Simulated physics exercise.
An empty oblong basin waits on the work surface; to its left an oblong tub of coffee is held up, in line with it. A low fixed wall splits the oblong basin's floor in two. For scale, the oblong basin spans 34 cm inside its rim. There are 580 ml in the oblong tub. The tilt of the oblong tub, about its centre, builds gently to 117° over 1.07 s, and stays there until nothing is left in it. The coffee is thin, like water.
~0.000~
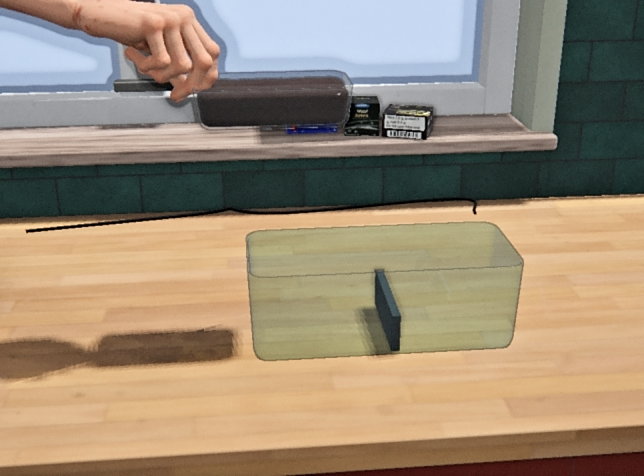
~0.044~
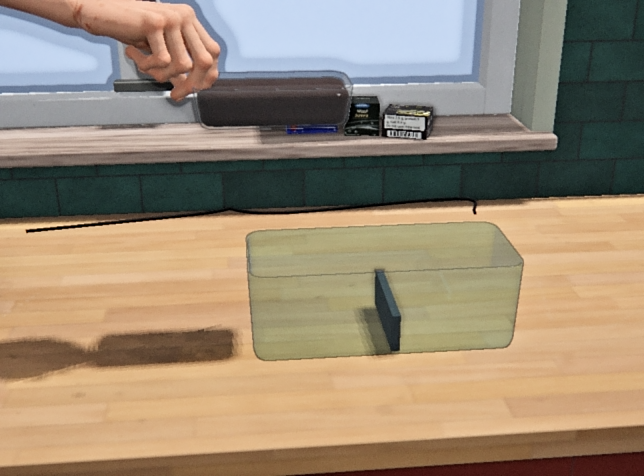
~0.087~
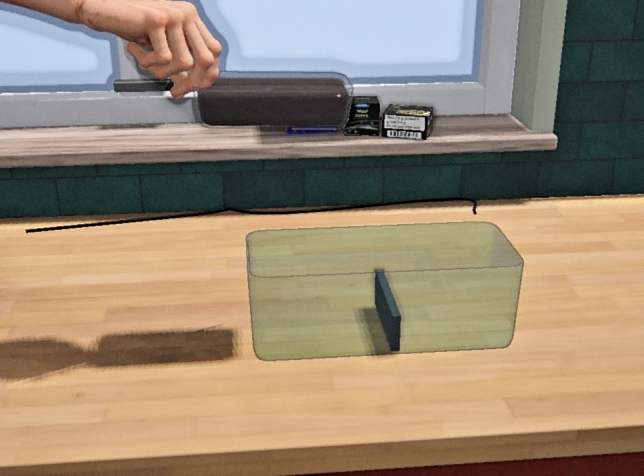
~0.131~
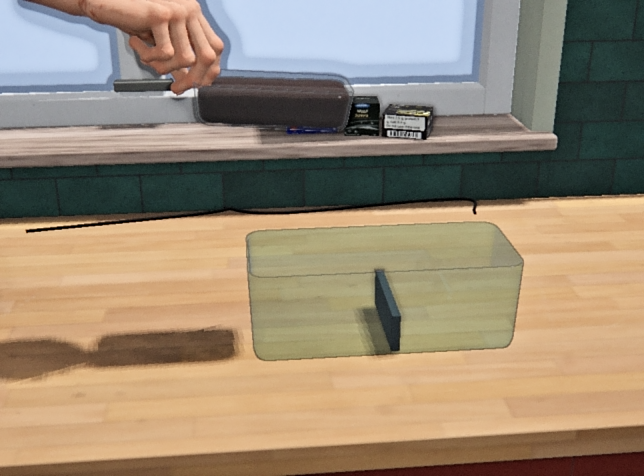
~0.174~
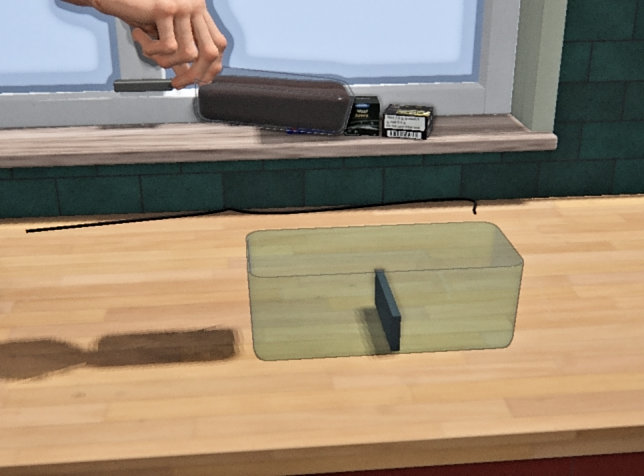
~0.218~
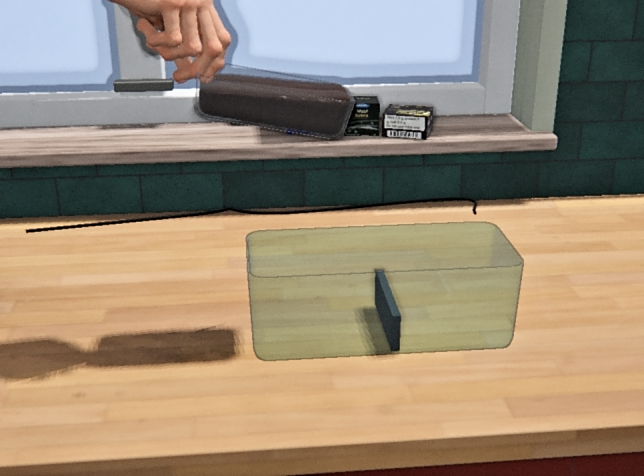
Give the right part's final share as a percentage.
The far part has some 69 per cent.
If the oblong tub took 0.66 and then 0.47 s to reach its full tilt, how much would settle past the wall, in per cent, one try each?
First 65, then 15 per cent.
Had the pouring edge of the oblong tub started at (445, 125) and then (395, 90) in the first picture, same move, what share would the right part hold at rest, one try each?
In turn about 75 and 80 per cent.
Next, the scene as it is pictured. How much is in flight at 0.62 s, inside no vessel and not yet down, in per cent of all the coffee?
Near 62 in a hundred.
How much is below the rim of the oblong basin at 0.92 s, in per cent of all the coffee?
About 88 per cent.
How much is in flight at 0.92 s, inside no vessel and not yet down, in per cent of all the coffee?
About 2 per cent.
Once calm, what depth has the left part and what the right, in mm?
Left about 4 mm, right about 20 mm.
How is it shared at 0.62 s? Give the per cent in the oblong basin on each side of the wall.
Left about 3, right about 28.
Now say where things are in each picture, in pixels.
In the first picture, it leans 0°; its right rim is at (349, 80); the coffee meets the walls at (197, 88) and (345, 84); the oblong basin's rim runs from (248, 255) to (509, 244); the wall's top is at (387, 293).
In the second picture, it leans 0°; its right rim is at (349, 81); the coffee meets the walls at (197, 87) and (346, 85).
In the third picture, it leans 2°; its right rim is at (349, 83); the coffee meets the walls at (197, 86) and (346, 86).
In the fourth picture, it leans 4°; its right rim is at (350, 86); the coffee meets the walls at (198, 85) and (346, 88).
In the fifth picture, it leans 7°; its right rim is at (350, 90); the coffee meets the walls at (199, 83) and (347, 89).
In the sixth picture, it leans 12°; its right rim is at (350, 96); the coffee meets the walls at (200, 83) and (349, 91).
By 0.62 s the tilt is 74° and 8 per cent is still to pour, 3 is left of the wall and 27 right of it.
By 0.92 s the tilt is 111° and 0 per cent is still to pour, 20 is left of the wall and 69 right of it.
By 1.23 s the tilt is 117° and 0 per cent is still to pour, 21 is left of the wall and 69 right of it.
By 1.57 s the tilt is 117° and 0 per cent is still to pour, 21 is left of the wall and 69 right of it.
At rest 21 per cent lies left of the wall, 69 right of it and 11 outside.
